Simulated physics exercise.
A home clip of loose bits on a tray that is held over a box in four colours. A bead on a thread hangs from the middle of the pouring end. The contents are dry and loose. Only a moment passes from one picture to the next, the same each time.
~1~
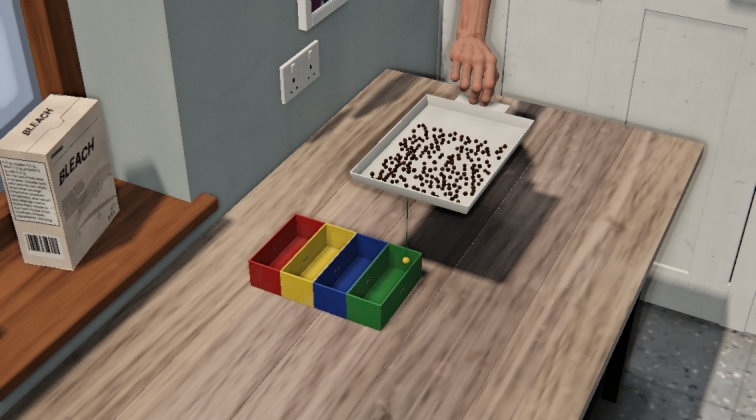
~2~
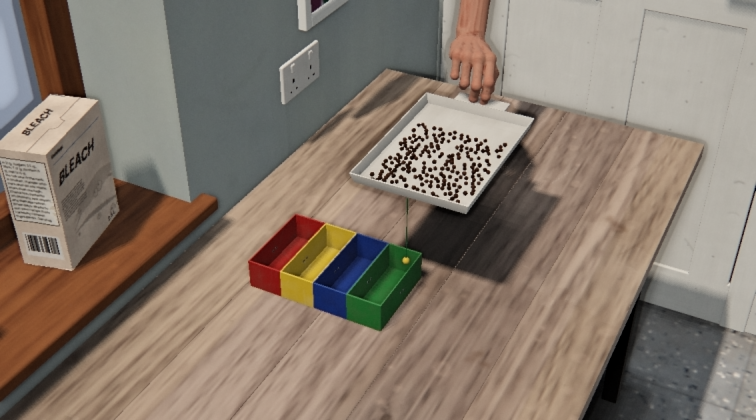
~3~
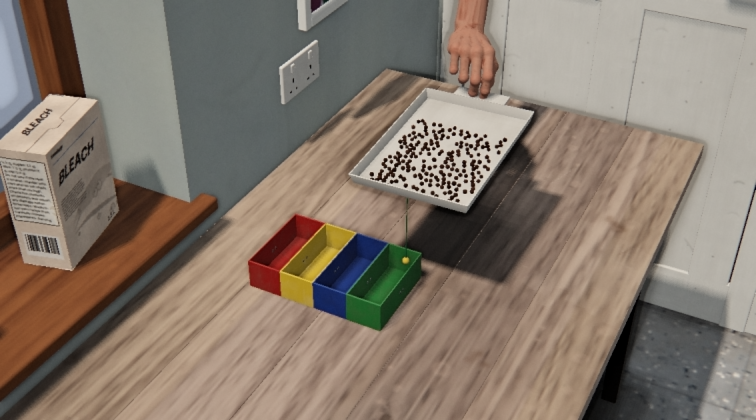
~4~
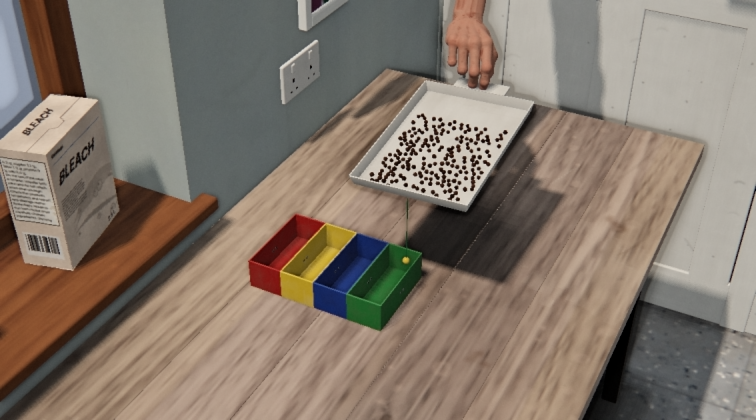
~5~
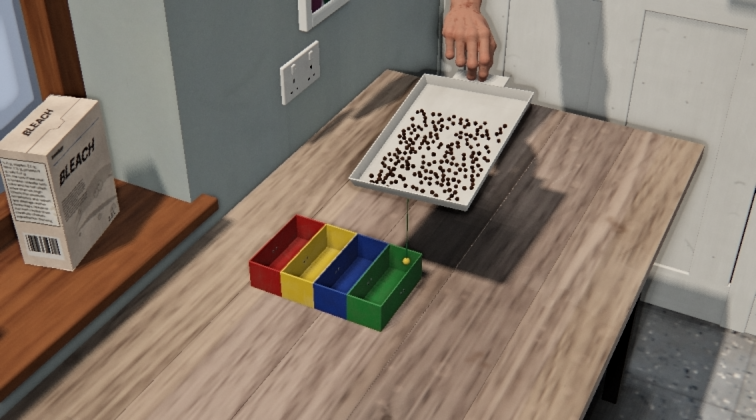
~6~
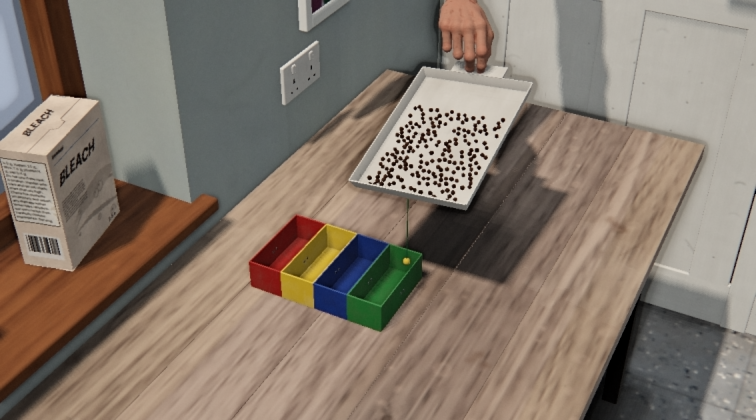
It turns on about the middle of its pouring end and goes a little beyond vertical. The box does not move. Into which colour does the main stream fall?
The blue cell gets the most.
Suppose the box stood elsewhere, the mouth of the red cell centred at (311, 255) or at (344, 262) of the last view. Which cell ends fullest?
One: That yellow cell. Two: The red cell.
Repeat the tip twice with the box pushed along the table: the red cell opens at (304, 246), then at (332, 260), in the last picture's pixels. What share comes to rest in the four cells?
Near 100 % and 100 %.
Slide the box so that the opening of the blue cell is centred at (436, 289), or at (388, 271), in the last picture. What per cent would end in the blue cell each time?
Near 0 % and 20 %.
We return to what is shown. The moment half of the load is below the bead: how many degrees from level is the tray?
At some 95 degrees.
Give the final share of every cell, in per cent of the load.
In per cent, red cell 0, yellow cell 10, blue cell 80 and green cell 20.
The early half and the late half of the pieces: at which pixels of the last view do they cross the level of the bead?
At about (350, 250), then at (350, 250).
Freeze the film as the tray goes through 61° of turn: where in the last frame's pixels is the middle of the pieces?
At about (386, 180).
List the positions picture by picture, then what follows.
The first picture shows corners of the pouring end at (354, 172) and (466, 204), level; middle of the load at (435, 162), allspice berries; bead on its thread at (406, 260); red cell at (265, 276); yellow cell at (297, 287); blue cell at (330, 298); green cell at (364, 310).
The second picture shows corners of the pouring end at (354, 172) and (466, 204), level; middle of the load at (434, 162).
The third picture shows corners of the pouring end at (353, 173) and (466, 203), tipped barely, lowest at the left corner; middle of the load at (434, 160).
The fourth picture shows corners of the pouring end at (353, 175) and (465, 202), tipped a little, lowest at the left corner; middle of the load at (434, 157).
The fifth picture shows corners of the pouring end at (353, 177) and (465, 202), tipped a little, lowest at the left corner; middle of the load at (434, 154).
The sixth picture shows corners of the pouring end at (353, 178) and (464, 202), tipped clearly, lowest at the left corner; middle of the load at (431, 153), a small part on the move; red cell at (266, 277); yellow cell at (298, 288); blue cell at (330, 299); green cell at (364, 311).
Soon after the last picture, tray tipped steeply; nearly all on the tray; a stray few in the blue cell; a stray few in the green cell; a stray few in the yellow cell; a stray few falling or outside the box.
A little later, tray tipped past a quarter turn; a stray few on the tray; about two thirds in the blue cell; about a quarter in the green cell; a small part in the yellow cell; a small part falling or outside the box.
Later still, tray tipped past a quarter turn; most in the blue cell; about a quarter in the green cell; a small part in the yellow cell.
At rest, tray tipped past a quarter turn; most in the blue cell; about a quarter in the green cell; a small part in the yellow cell; none in the red cell.
